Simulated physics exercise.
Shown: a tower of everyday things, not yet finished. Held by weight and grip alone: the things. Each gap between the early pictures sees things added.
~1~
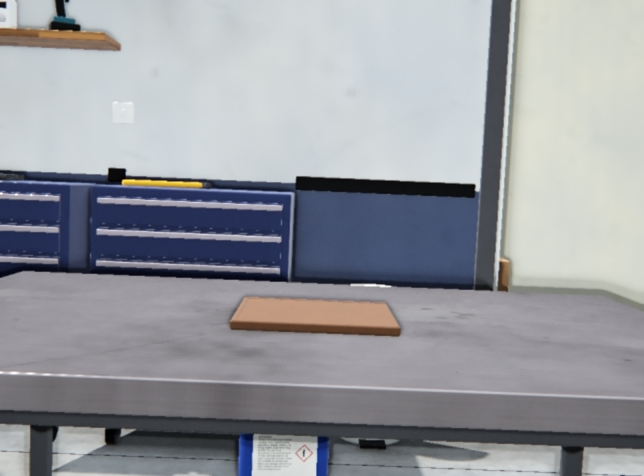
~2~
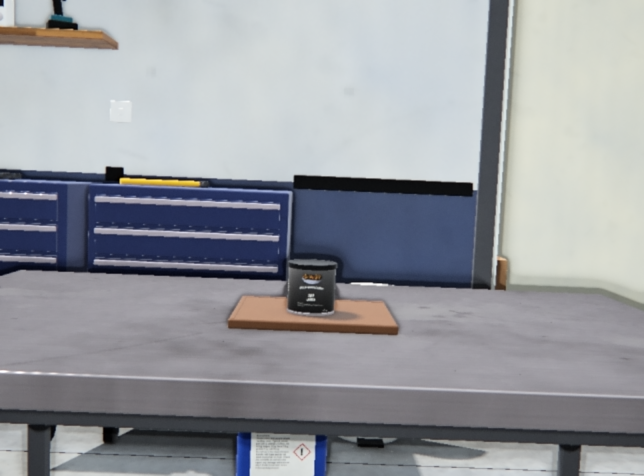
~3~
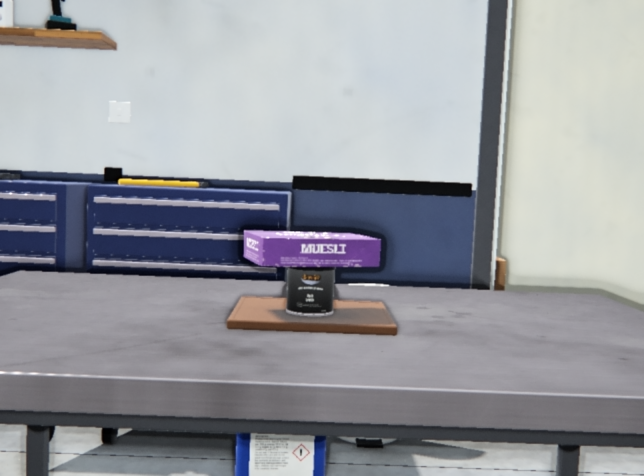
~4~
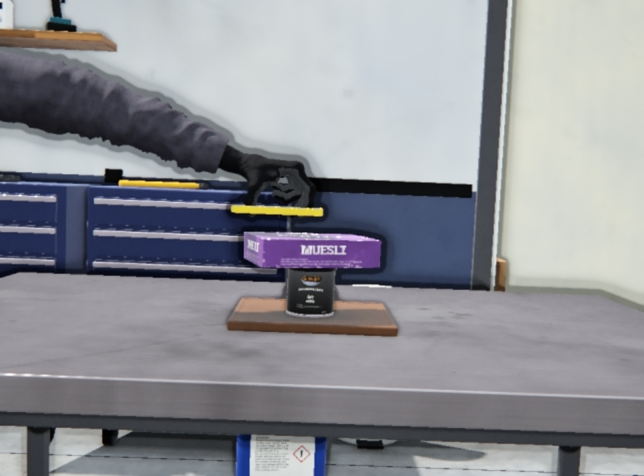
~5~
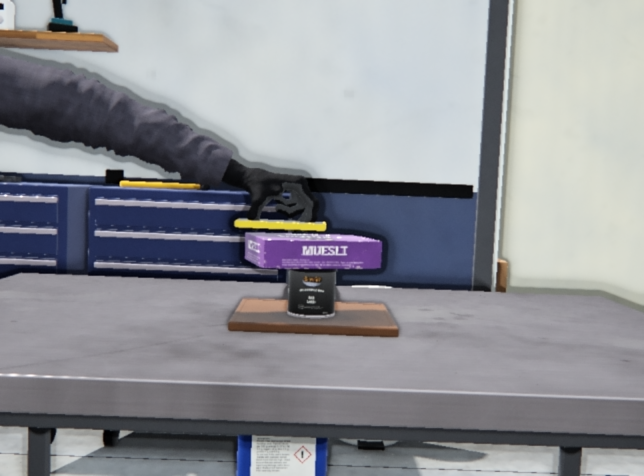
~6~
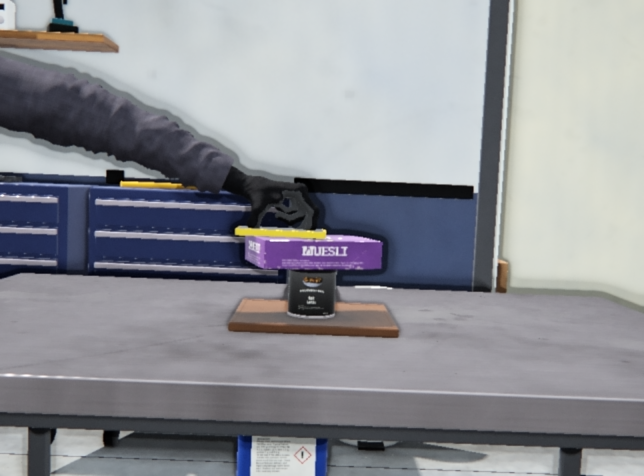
A brown slab lies on a grey workbench, seen from the front and slightly above in a workshop with blue drawer cabinets, a pale wall and a wooden shelf at upper left. A black can appears on the slab, then a purple muesli box lies across the can. From the left, a dark-sleeved, black-gloved arm lowers a flat yellow object onto the box's left part and keeps hold, while the view barely shifts.
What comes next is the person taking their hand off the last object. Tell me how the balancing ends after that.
The pile will be okay.
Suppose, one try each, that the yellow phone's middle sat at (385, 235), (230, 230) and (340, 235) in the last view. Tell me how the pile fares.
In the first case it gives way; in the second case it comes apart; in the third case it holds.
Then, 0.80 s past the last view, nothing moves.
Then, 2.00 s past the last view, yellow phone resting near (280, 233).
Finally, all 4 still in place. Final places as the last picture's camera would see them, yellow phone near (279, 233). The pile keeps its balance.
